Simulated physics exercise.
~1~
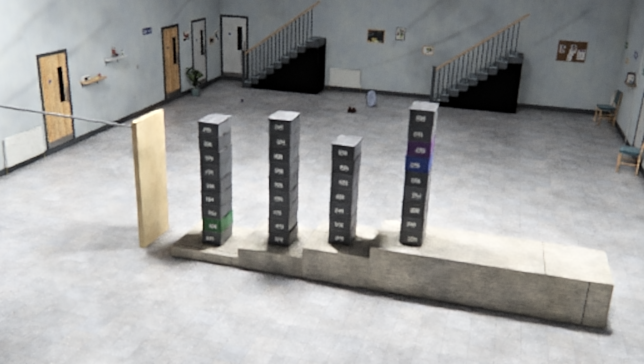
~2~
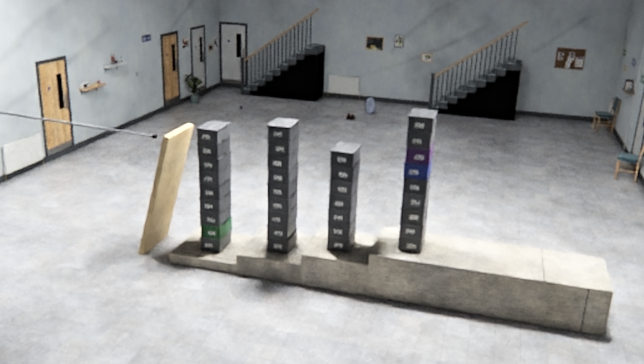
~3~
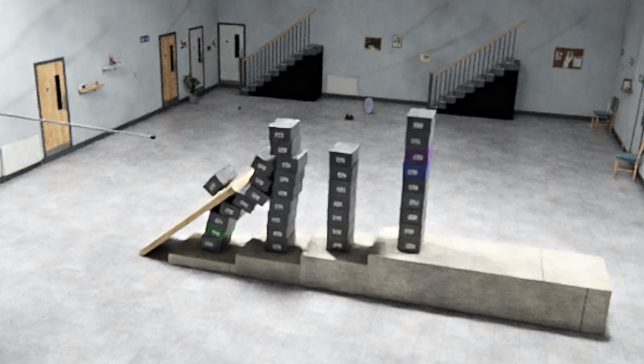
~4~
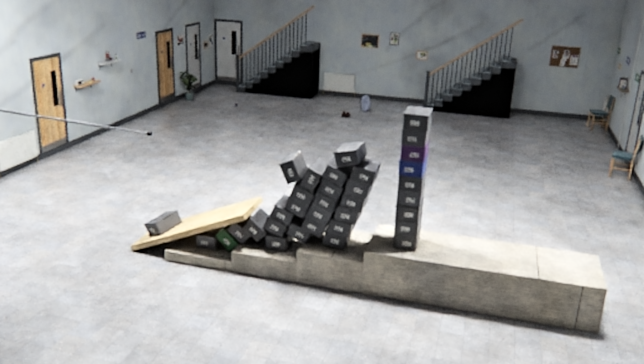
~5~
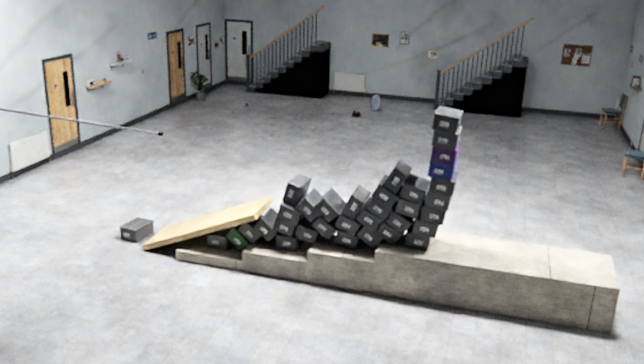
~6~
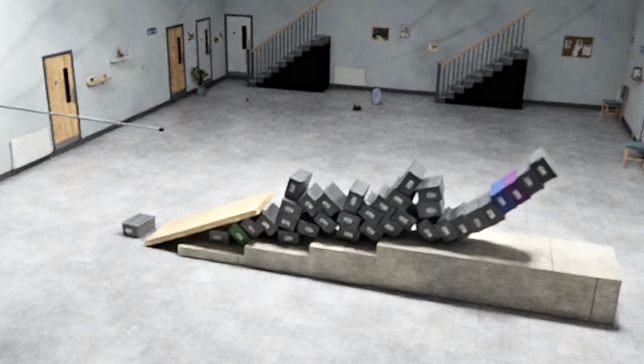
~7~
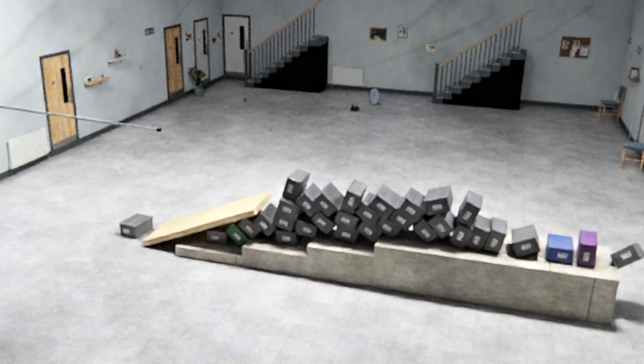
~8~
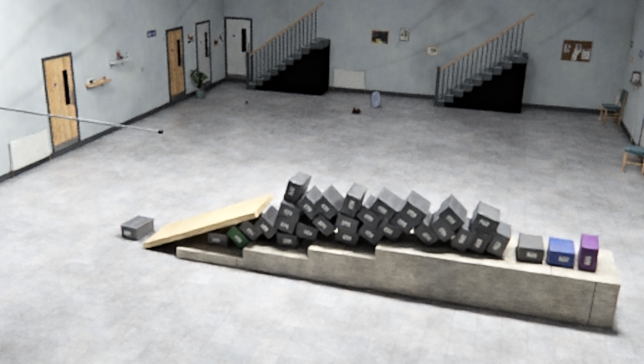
In a large pale hall with wooden doors and two staircases, four tall stacks of dark totes stand on rising concrete steps beside an upright wooden board. A pole at the left pushes the board, which leans right and topples into the first stack. That stack buckles into the second, which collapses against the third, while one dark tote ends up on the floor at the left. The spreading heap then knocks the last stack, whose top swings over to the right. It ends as a jumbled row, the blue tote upside down and the purple one on its side near the right end.
